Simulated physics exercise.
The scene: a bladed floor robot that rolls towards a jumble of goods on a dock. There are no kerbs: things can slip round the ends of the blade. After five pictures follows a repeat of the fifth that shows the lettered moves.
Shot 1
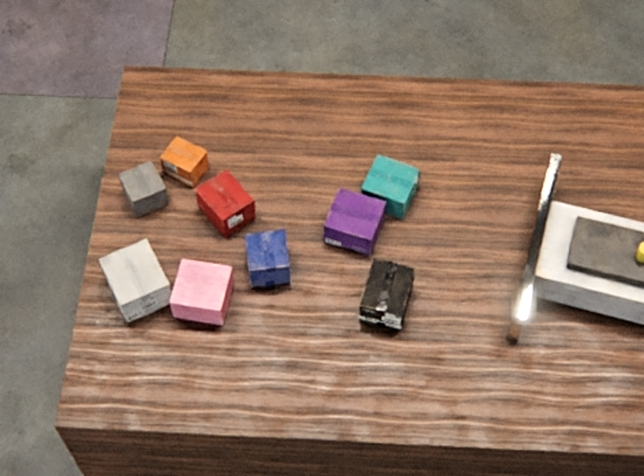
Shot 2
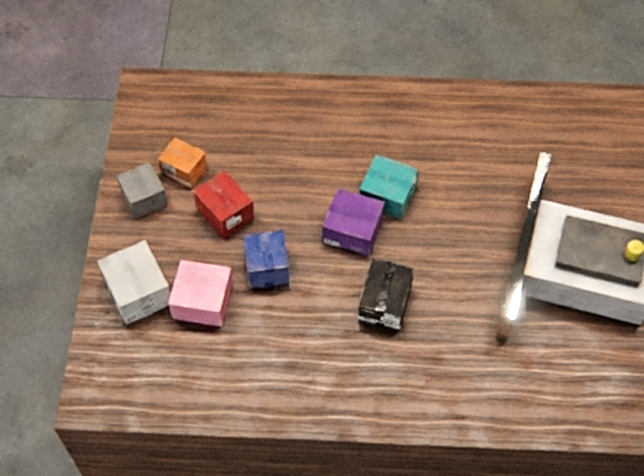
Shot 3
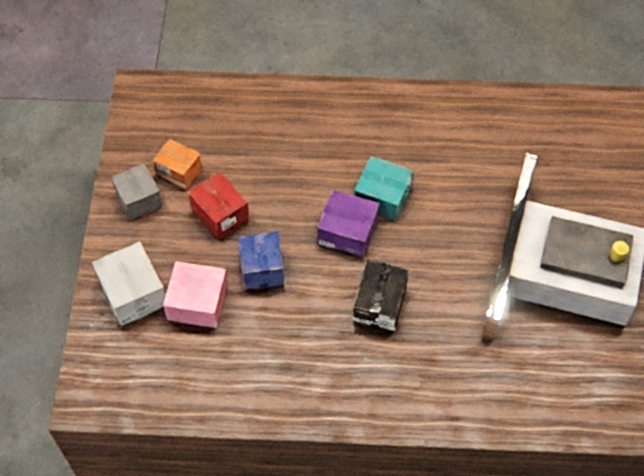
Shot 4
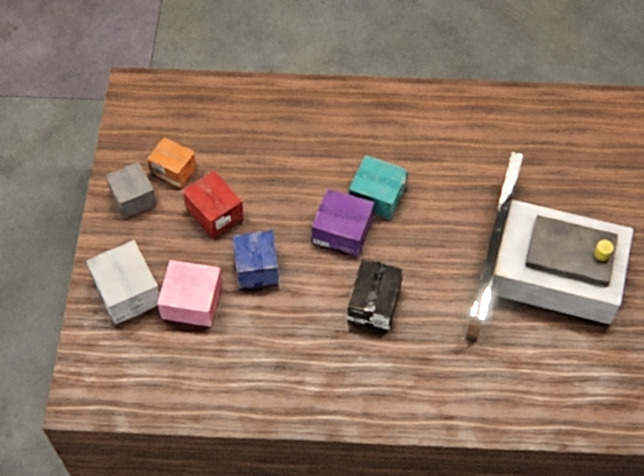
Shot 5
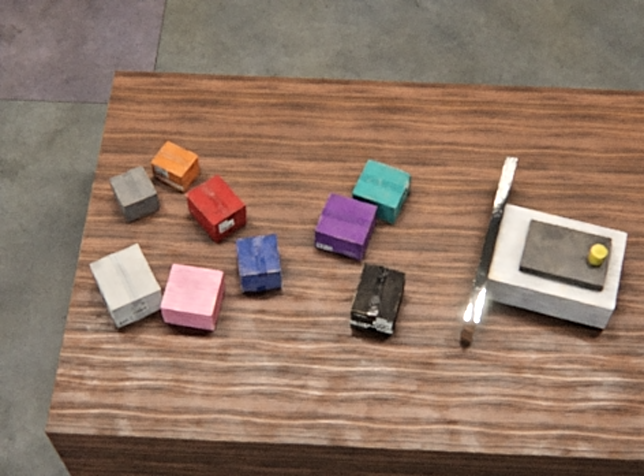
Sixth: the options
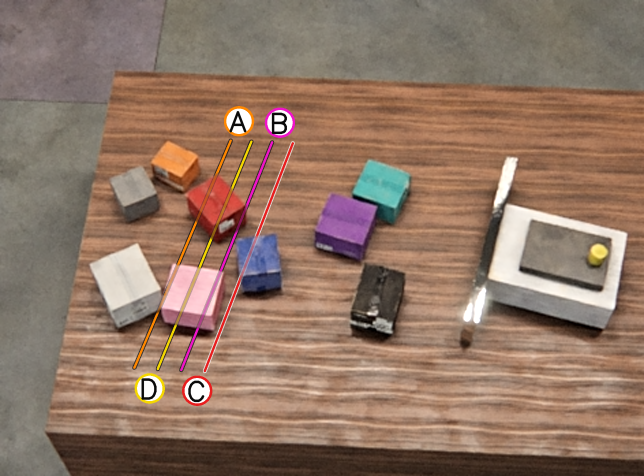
A pale, flat machine with a grey top, a yellow knob and a long metallic blade along its front slides slowly leftward across a wood-grain surface, seen from above at an angle. To the left sit small boxes in orange, grey, red, white, pink, blue, purple, teal and black, all staying in place on the surface. The view shifts slightly as the machine edges closer to them.
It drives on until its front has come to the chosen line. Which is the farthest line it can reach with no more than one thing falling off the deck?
A.
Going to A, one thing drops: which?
The white parcel goes over.
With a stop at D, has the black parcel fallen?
No.
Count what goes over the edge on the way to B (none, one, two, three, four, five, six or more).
In all, none.
On the marked copy, A at (186, 247); B at (230, 249); C at (252, 249); D at (208, 248).
With A. Early on, robot (448, 247); black parcel (336, 297); turquoise box (369, 191).
Further on, robot (337, 242); white parcel (114, 281); pink crate (177, 294).
At the end, robot (250, 239); white parcel over the edge; grey box (95, 190); one fallen.
As for the rest, B is within the limit but short; C is within the limit but short; D is within the limit but short.
